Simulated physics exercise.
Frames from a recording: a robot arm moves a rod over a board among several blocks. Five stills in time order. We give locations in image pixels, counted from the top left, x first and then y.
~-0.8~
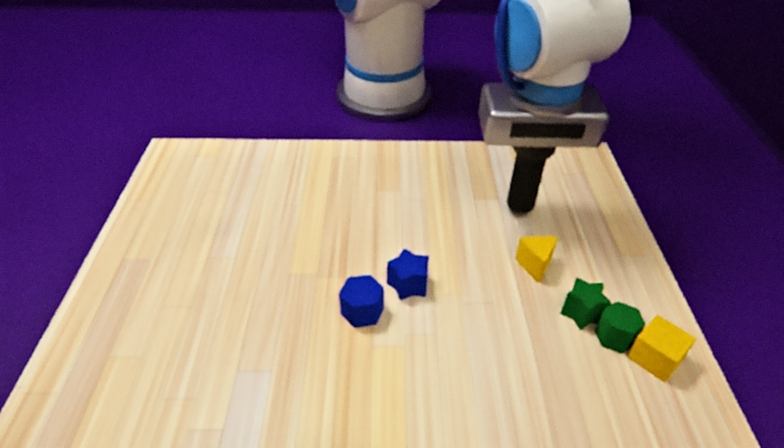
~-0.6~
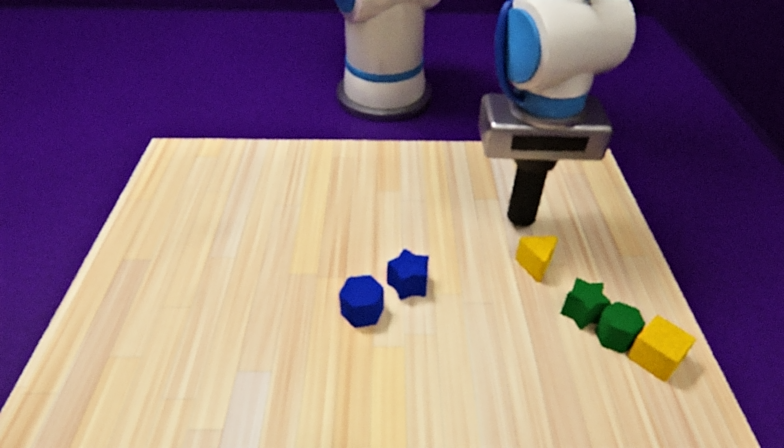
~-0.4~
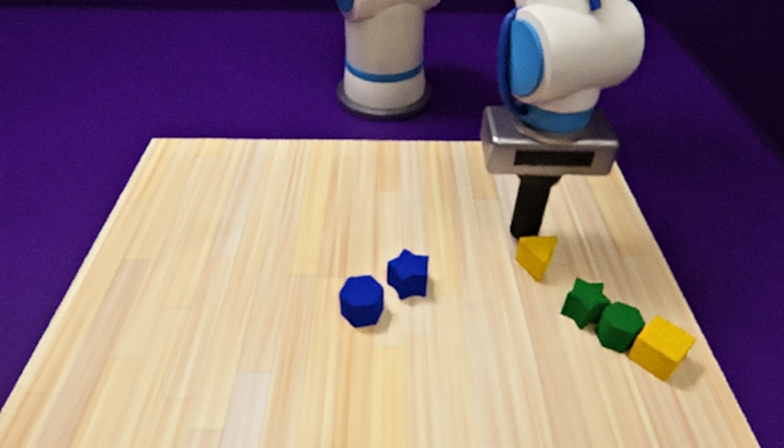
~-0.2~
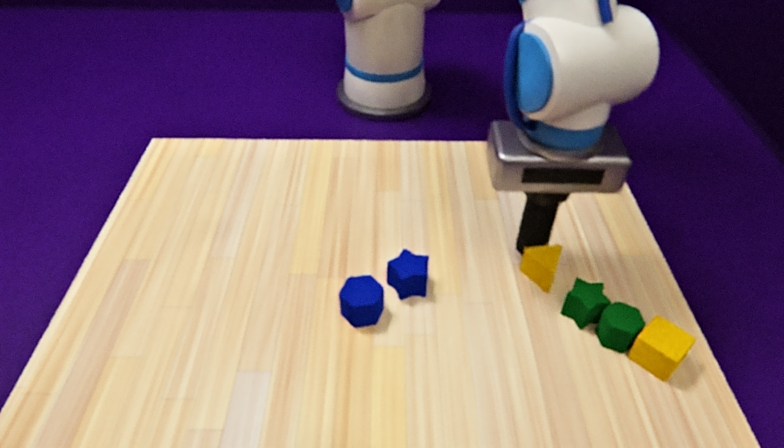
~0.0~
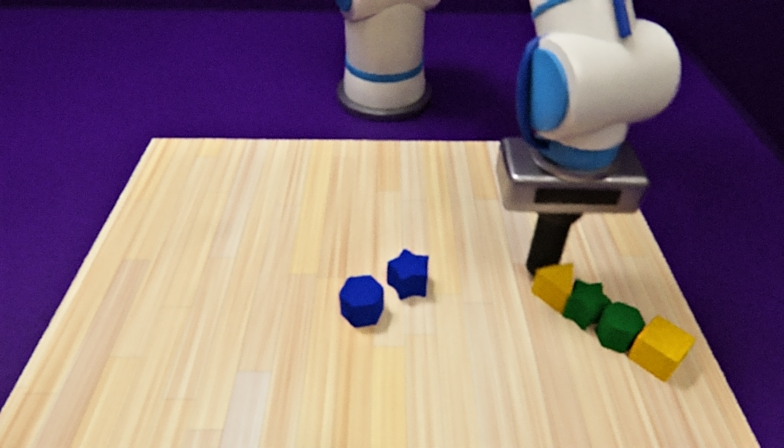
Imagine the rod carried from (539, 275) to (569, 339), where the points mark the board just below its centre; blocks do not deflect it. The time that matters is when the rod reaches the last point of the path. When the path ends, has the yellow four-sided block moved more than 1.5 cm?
In short: Yes.
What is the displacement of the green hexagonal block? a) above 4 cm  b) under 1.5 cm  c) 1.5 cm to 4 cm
c.
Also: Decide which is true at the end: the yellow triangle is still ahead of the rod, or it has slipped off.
Final position: Ahead.
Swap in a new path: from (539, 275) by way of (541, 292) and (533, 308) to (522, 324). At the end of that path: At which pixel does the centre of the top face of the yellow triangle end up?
My best guess is (563, 311).
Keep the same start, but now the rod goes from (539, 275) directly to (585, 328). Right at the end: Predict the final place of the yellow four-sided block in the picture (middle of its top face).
I'd say the yellow four-sided block ends with its top centre at (713, 364).
On the path given first. Halfway along, rod (556, 298); yellow triangle (577, 307); green star-shaped block (608, 303), turned 25° anticlockwise; green hexagonal block (641, 324), turned 15° clockwise; yellow four-sided block (683, 346).
At the end, rod (571, 331); yellow triangle (599, 344), turned 25° anticlockwise; green star-shaped block (609, 307), turned 50° anticlockwise; green hexagonal block (649, 324), turned 20° clockwise; yellow four-sided block (690, 348).
